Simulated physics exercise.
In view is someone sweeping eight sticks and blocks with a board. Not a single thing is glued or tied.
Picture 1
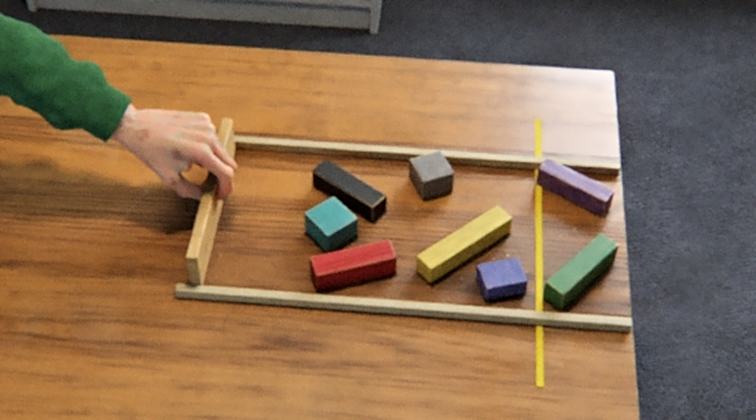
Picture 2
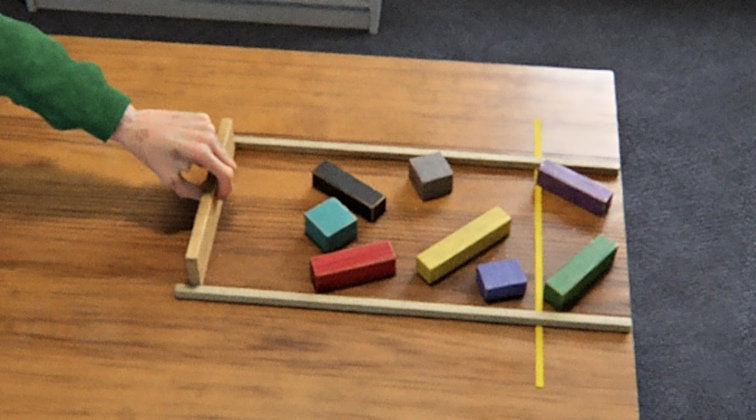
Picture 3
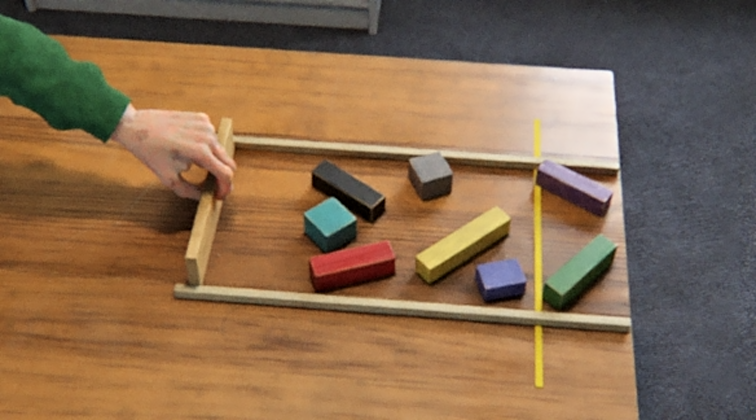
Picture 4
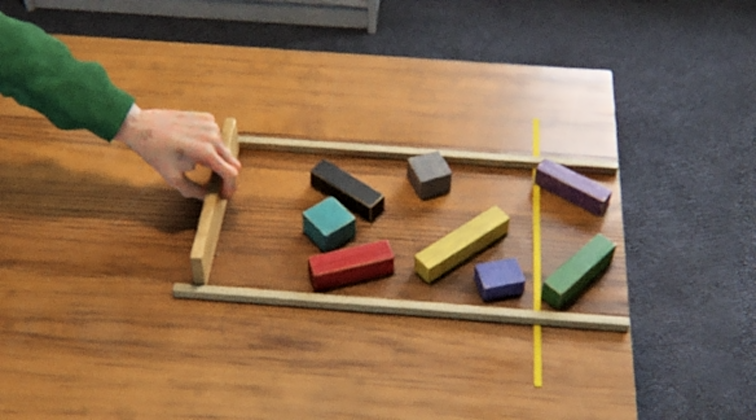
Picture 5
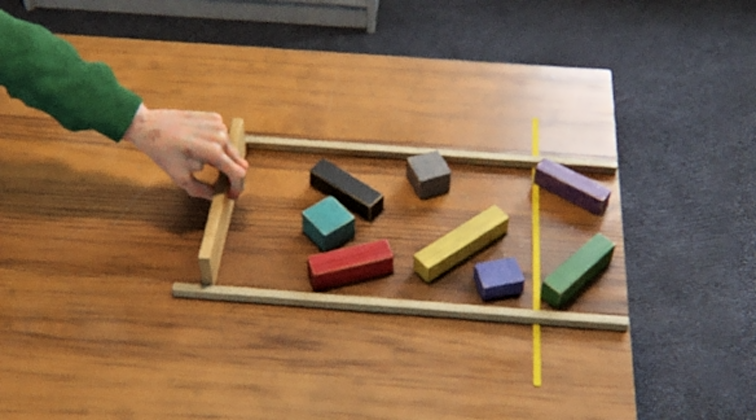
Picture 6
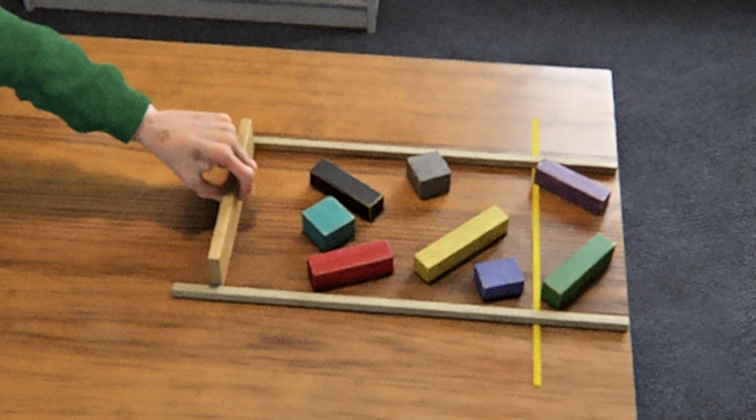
A hand in a green sleeve held a wooden board upright at the left of eight colored blocks and sticks, then slid it slightly right between two rails, while the blocks stayed still.
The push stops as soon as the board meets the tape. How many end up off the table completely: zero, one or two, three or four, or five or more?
One or two.
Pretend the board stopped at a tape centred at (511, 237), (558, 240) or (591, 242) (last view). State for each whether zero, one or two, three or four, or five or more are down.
In the order the places were given: One or two, three or four, more than four.
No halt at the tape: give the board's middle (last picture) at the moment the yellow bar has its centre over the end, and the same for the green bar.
Middle approx. at (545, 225), then approx. at (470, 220).
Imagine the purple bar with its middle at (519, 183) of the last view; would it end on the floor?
From that start it hangs on.
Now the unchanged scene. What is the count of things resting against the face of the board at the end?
It touches 3.
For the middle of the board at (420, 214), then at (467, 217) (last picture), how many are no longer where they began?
That gives 7 for the first and 7 for the second.
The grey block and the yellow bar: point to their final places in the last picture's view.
(573, 180) and (617, 237), approximately.
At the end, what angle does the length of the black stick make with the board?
The angle is about 35 degrees.
Early on, none off yet; green bar at rest near (578, 271); purple bar at rest near (572, 187); blue block at rest near (499, 278).
A while later, none off yet; green bar travelled a little near (608, 277); purple bar at rest near (572, 187); blue block travelled well along near (570, 294).
Finally, the number that fall off is one or two; lost, blue block and green bar.
